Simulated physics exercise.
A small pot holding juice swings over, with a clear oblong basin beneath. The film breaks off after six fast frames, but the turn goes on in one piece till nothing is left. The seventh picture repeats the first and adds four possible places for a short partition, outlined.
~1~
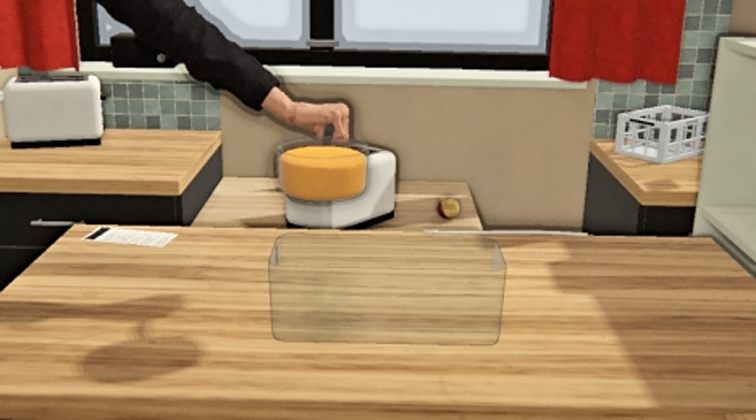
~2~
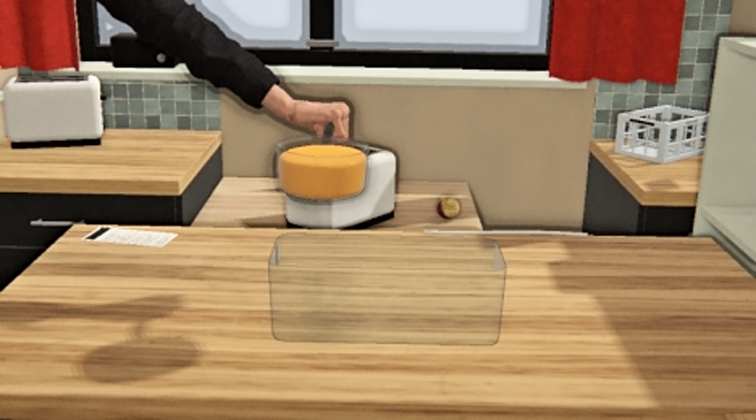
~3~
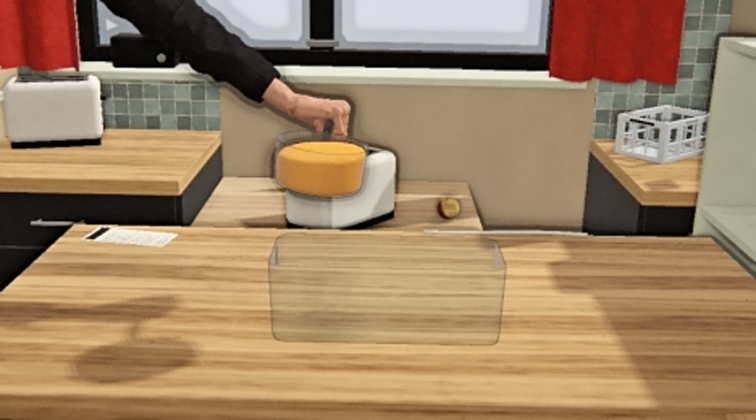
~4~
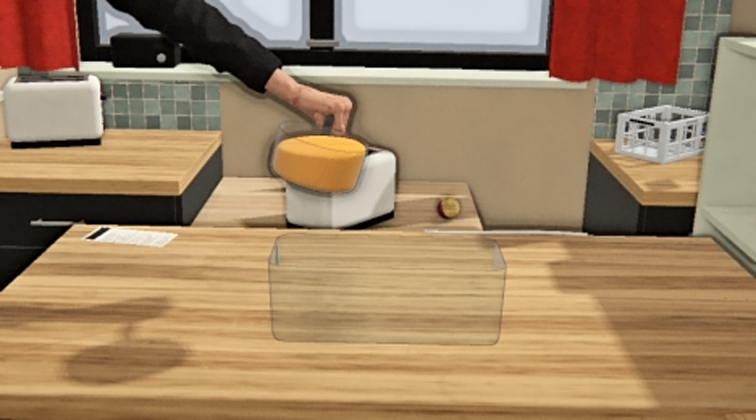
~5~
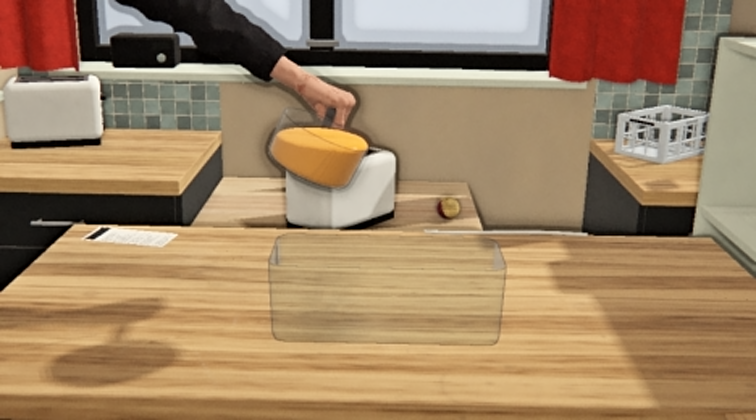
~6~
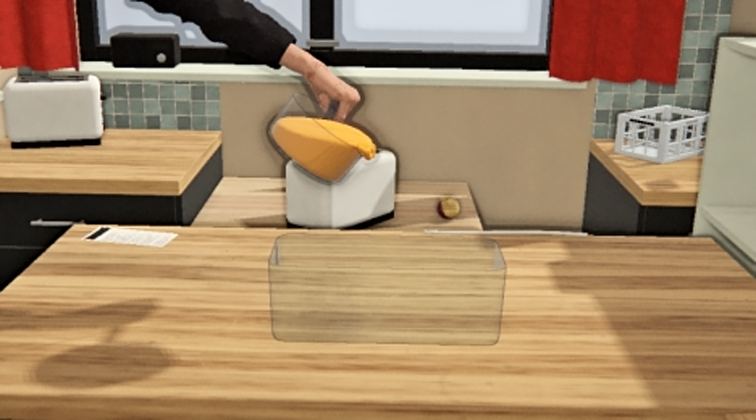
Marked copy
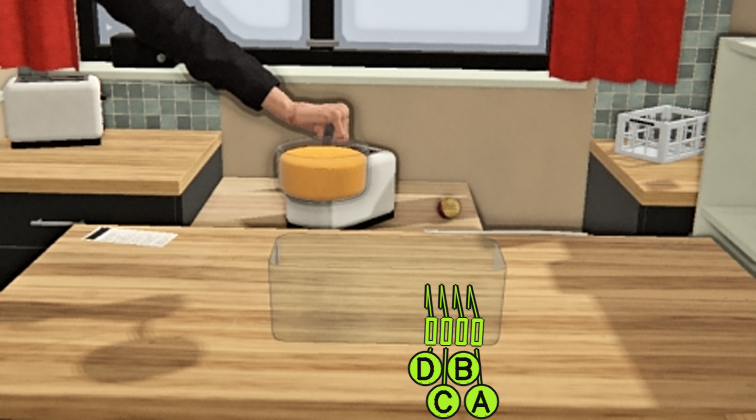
Small clear pot of orange juice held by a hand, tilting rightward above a clear oblong basin until juice reaches over its lip.
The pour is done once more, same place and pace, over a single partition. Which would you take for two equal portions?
C works best here.
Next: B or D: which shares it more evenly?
The answer is D.
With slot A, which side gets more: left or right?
The left one.
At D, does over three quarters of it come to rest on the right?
No, it does not.
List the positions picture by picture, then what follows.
Upright, lip at (367, 147); basin from (272, 338) to (499, 343); nothing has left yet.
Upright, lip at (367, 147); nothing has left yet.
Tipped about 7°, lip at (367, 147); nothing has left yet.
Tipped about 14°, lip at (367, 147); nothing has left yet.
Tipped about 24°, lip at (367, 147); juice is over the lip, down to (367, 147).
Tipped about 36°, lip at (367, 147); juice is over the lip, down to (373, 155).
On the marked copy, A at (476, 349); B at (461, 349); C at (445, 348); D at (430, 348).
For slot A, about 85 % ends left of the wall and 10 % right of it; 5 % is lost outside.
For slot B, about 71 % ends left of the wall and 21 % right of it; 8 % is lost outside.
For slot C, about 46 % ends left of the wall and 46 % right of it; 9 % is lost outside.
For slot D, about 37 % ends left of the wall and 58 % right of it; 5 % is lost outside.
